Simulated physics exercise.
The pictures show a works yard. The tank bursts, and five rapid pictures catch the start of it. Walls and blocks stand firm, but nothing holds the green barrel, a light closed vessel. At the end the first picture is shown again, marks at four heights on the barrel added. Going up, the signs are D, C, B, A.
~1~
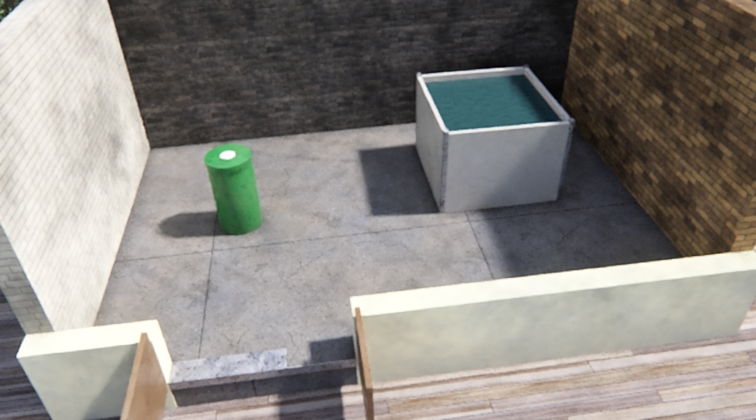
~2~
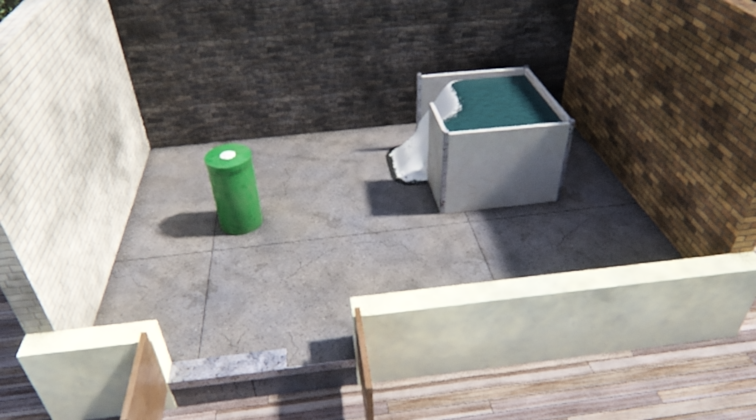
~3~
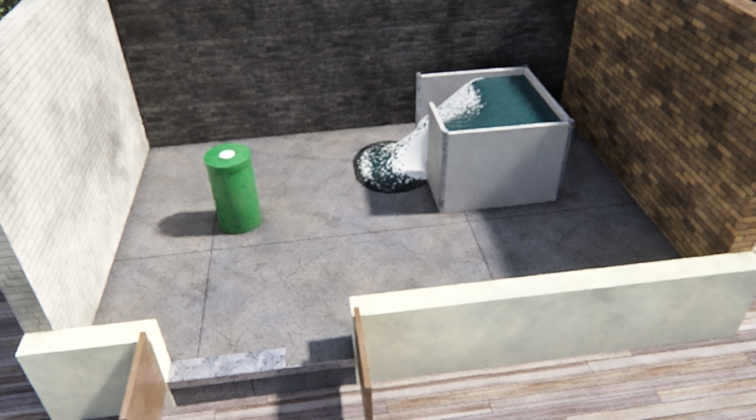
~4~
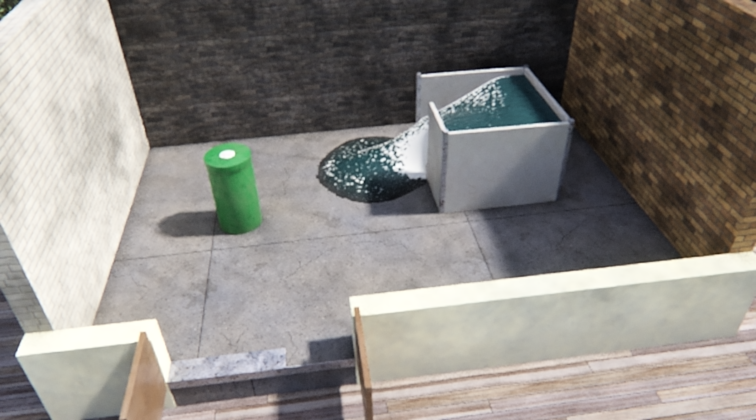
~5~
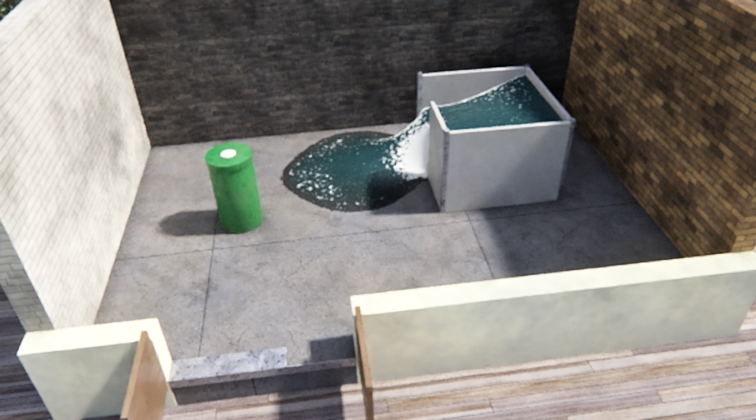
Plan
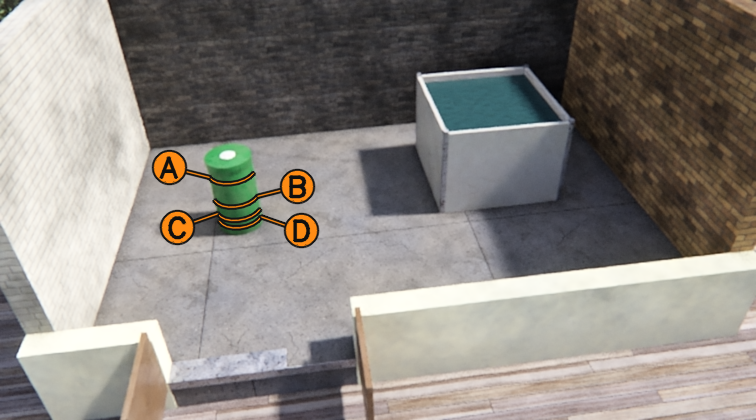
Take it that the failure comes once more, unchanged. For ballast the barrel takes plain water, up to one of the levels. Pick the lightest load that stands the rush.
Level B just does it.
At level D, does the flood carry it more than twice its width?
Yes, it does.
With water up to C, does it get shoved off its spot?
Yes, that goes wrong.
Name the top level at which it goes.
That would be C.
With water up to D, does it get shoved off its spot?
Yes, it does.
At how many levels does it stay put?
Two.
On the marked copy, A at (230, 183); B at (235, 207); C at (238, 220); D at (239, 227); from the bottom up D, C, B, A.
For level A, it does not move.
For level B, it shifts by a finger or two and stays.
For level C, it is pushed about twice its own width away.
For level D, it is pushed about 5 times its own width away.
